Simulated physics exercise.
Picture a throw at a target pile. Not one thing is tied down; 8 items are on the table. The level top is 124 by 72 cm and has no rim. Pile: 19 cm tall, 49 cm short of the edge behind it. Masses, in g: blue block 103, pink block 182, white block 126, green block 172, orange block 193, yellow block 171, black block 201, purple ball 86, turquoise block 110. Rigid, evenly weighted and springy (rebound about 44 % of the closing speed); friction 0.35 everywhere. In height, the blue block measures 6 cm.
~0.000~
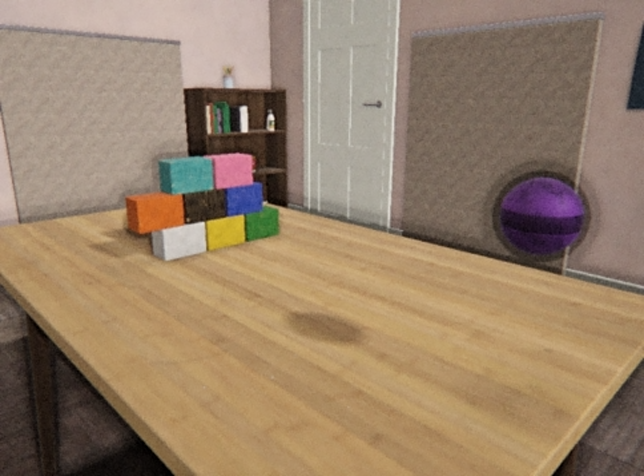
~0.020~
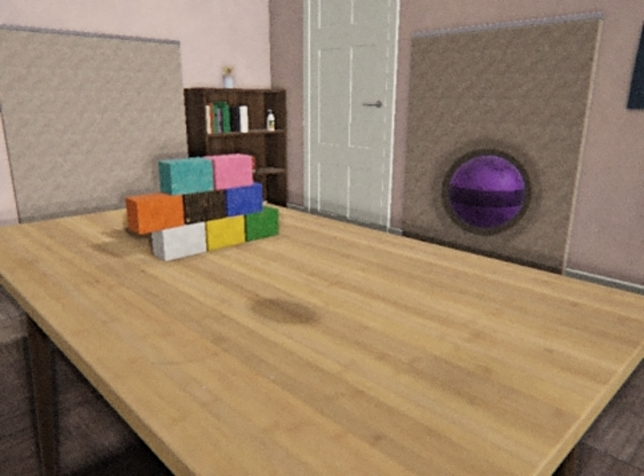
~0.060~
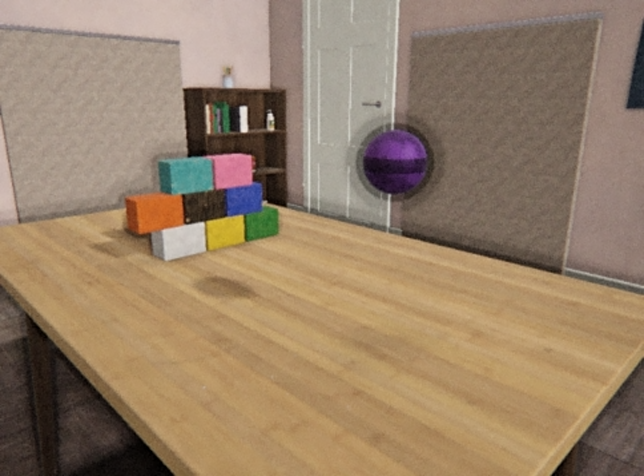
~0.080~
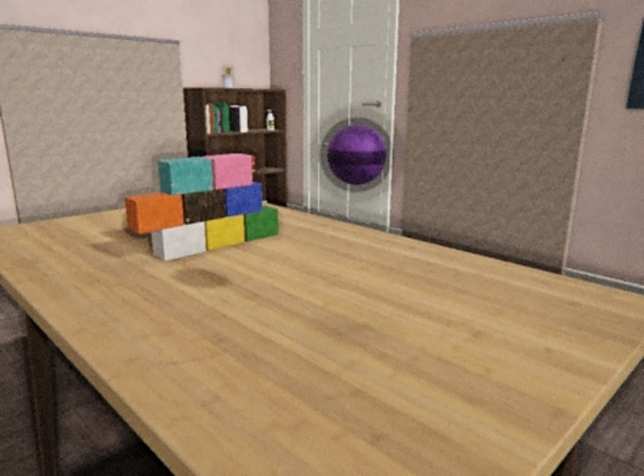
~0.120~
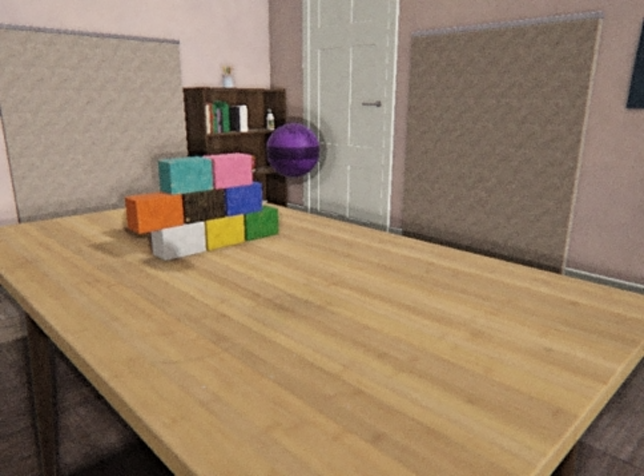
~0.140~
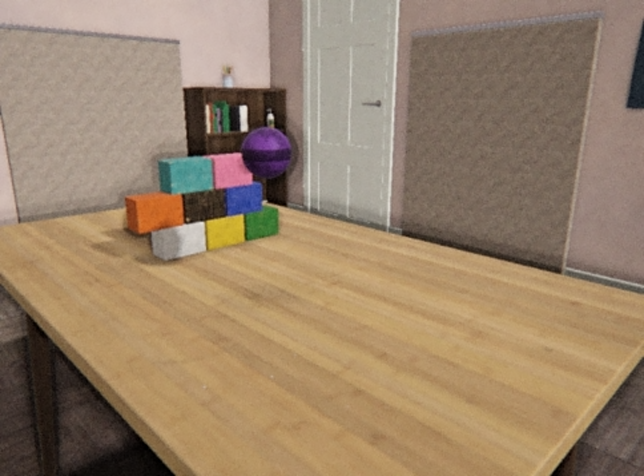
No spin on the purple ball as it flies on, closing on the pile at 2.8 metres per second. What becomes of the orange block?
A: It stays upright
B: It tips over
Answer: B.
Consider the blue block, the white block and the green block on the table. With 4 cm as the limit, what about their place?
Blue block: Remains in place; white block: Remains in place; green block: Remains in place.
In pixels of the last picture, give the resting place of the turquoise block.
Rest position, about (149, 210) px.
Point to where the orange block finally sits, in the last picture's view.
Near (113, 231).
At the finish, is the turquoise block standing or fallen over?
Here's what happens: The turquoise block comes down.
By 0.34 s, purple ball near (178, 194); orange block tilted 23° near (139, 212); turquoise block tilted 16°.
By 0.44 s, purple ball near (182, 246); orange block tilted 65° near (128, 218); turquoise block tilted 49°.
By 0.54 s, purple ball near (182, 241); orange block on its side near (121, 227); turquoise block upside down.
When it is over (1.2 s), lying over on the table, orange block and turquoise block; the other 6 within 4 cm of the start. End places, in pixels of the last picture, orange block near (113, 231).
